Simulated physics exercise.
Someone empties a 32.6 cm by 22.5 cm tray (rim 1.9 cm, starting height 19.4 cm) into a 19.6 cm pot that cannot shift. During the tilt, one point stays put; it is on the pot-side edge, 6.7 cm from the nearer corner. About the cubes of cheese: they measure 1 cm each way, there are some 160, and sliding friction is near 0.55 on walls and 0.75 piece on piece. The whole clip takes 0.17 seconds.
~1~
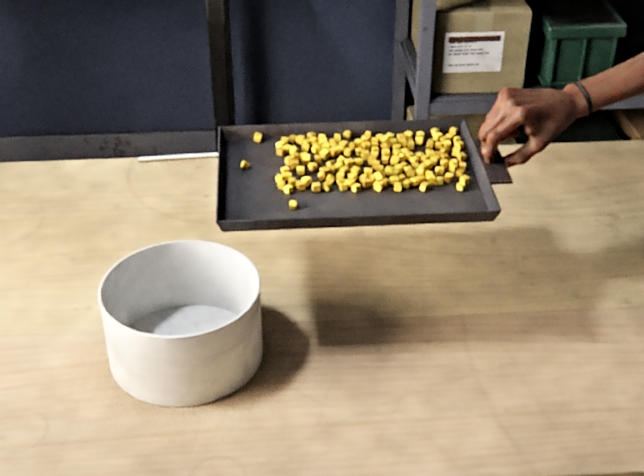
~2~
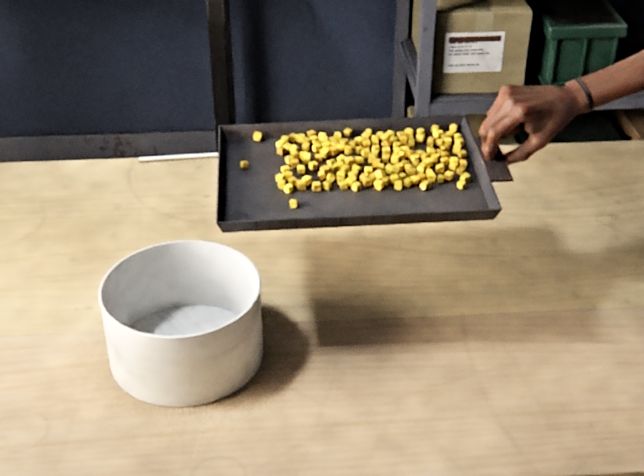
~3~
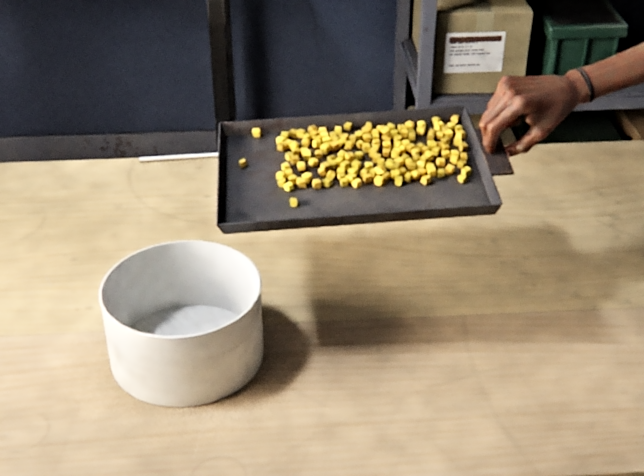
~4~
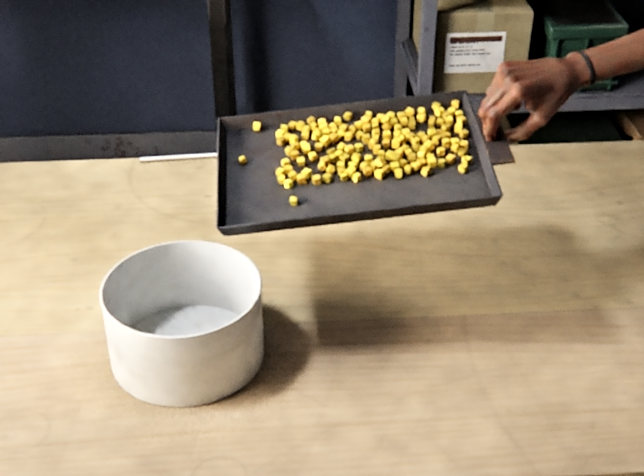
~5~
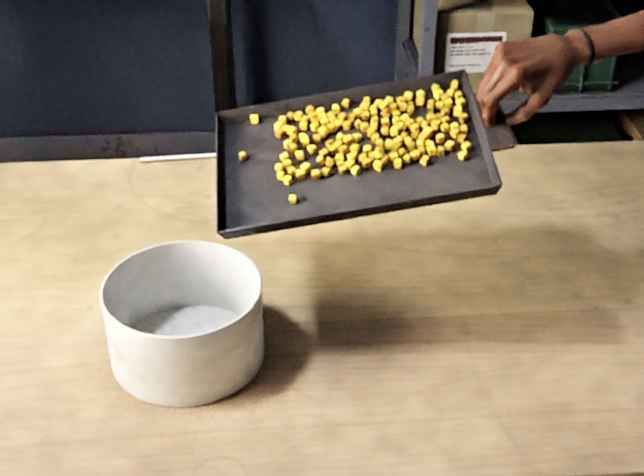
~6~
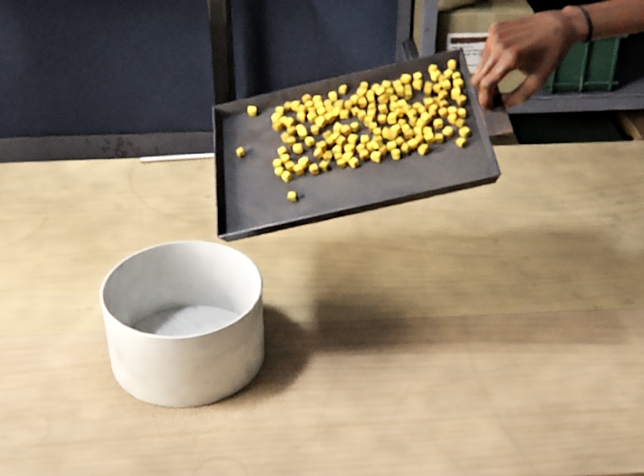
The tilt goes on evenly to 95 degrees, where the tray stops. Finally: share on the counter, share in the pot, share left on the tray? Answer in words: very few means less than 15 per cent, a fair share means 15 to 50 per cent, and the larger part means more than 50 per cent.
Counter: A fair share. Pot: The larger part. Tray: Very few.
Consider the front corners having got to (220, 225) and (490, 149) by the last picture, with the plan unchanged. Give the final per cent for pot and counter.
Per cent by place - pot 80, counter 20.
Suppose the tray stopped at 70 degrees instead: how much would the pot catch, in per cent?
Around 65 in a hundred.
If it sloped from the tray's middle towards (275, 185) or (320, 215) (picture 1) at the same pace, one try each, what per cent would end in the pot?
Some 35 and 25 per cent.
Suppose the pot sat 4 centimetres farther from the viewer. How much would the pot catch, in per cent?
Roughly 45 per cent.
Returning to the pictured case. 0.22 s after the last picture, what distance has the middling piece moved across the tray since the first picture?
Around 1 centimetres.
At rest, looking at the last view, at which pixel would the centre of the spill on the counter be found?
Roughly at pixel (178, 452) in the last view.
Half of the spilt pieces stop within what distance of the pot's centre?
22 cm.
Then, 0.22 s after the last picture, tilt 58 degrees; the tray holds 100 %, the pot 0 %.
Then, 0.37 s after the last picture, tilt 84 degrees; the tray holds 95 %, the pot 0 %.
Then, 0.64 s after the last picture, tilt 95 degrees; the tray holds 0 %, the pot 65 %.
In the end, counter 35 %, pot 65 %, tray 0 %.
